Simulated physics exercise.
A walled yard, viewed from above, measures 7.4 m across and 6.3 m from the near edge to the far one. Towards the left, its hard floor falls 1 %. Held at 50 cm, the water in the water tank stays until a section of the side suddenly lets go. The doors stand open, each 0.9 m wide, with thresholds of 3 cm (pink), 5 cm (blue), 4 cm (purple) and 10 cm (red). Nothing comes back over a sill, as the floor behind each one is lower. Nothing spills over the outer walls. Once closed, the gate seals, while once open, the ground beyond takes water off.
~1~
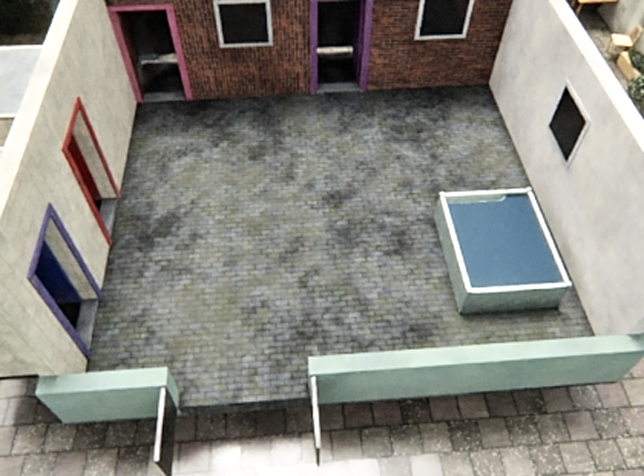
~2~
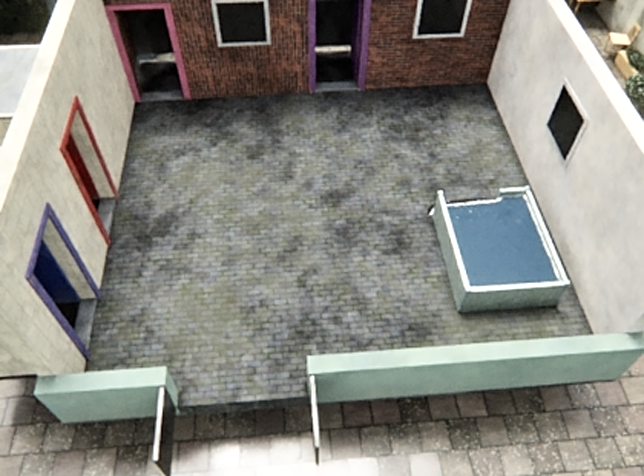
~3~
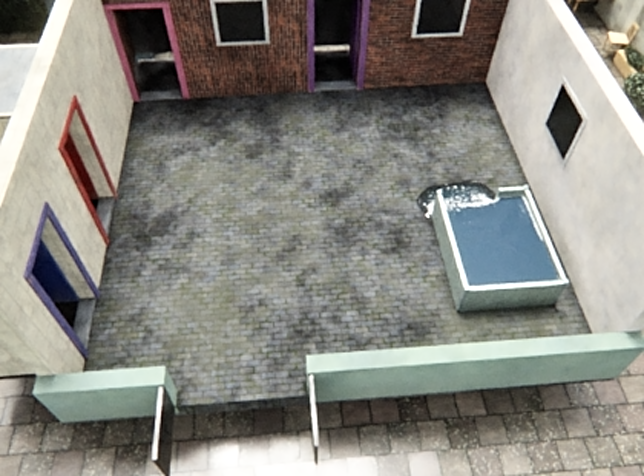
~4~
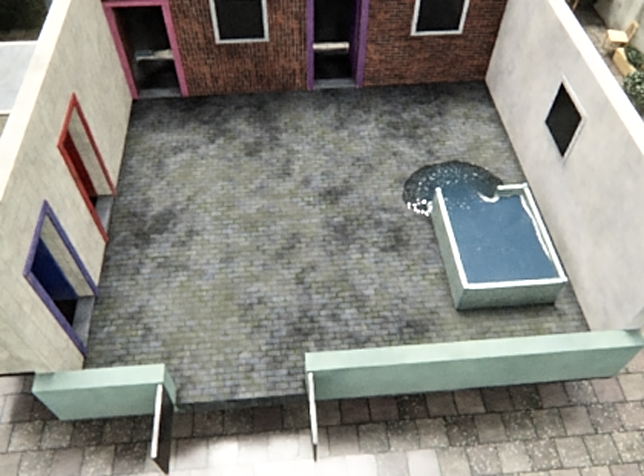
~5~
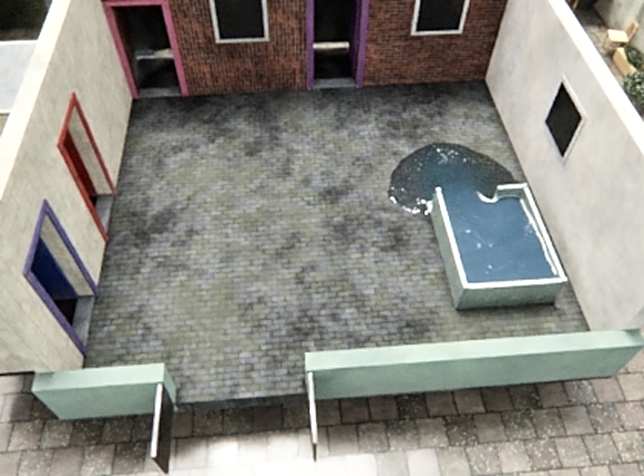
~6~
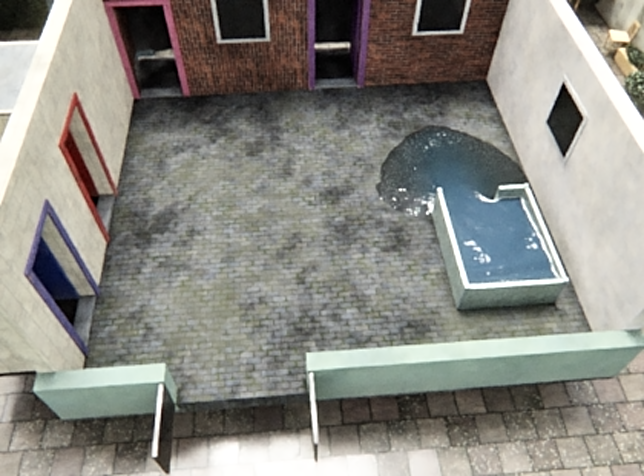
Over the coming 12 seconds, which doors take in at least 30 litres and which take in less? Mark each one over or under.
Pink door - over; blue door - under; purple door - over; red door - under.
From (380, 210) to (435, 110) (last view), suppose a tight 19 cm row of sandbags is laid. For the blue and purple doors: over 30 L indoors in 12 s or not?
Against the limit, the blue door stays within it and the purple door stays within it.
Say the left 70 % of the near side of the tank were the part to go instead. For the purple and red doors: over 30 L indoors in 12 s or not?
At purple the amount is beneath the mark, while at red it is beneath the mark.
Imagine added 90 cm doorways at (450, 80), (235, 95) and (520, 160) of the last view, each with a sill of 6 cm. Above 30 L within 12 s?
Taking them in order, the first gets enough, the second too little and the third too little.
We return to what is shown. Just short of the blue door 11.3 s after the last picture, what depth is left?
The depth there is around 3.5 cm.
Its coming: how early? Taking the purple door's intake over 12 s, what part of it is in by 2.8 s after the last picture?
Roughly 60 percent is in by then.
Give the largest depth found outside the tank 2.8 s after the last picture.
About 15 cm at most.
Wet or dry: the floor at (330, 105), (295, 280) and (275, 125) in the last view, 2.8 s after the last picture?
Well, the first is drenched, the next untouched by it, the last drenched.
Then, 0.7 s after the last picture water covers 20 % of the floor and is deepest (26 cm) near (457, 207); pink door not reached, blue door not reached, purple door not reached, red door not reached.
Then, 1.5 s after the last picture water covers 30 % of the floor and is deepest (26 cm) near (478, 81); pink door not reached, blue door not reached, purple door 11 cm at the sill, 4 L in, red door not reached.
Then, 2.8 s after the last picture water covers 30 % of the floor and is deepest (15 cm) near (437, 83); pink door not reached, blue door not reached, purple door 9 cm at the sill, 37 L in, red door not reached.
Then, 6.3 s after the last picture water covers 50 % of the floor and is deepest (10 cm) near (128, 135); pink door 6 cm at the sill, 11 L in, blue door not reached, purple door 5 cm at the sill, 57 L in, red door 4 cm at the sill, 0 L in.
Then, 11.3 s after the last picture water covers 70 % of the floor and is deepest (8 cm) near (82, 382); pink door 7 cm at the sill, 71 L in, blue door 4 cm at the sill, 0 L in, purple door 3 cm at the sill, 59 L in, red door 5 cm at the sill, 0 L in.
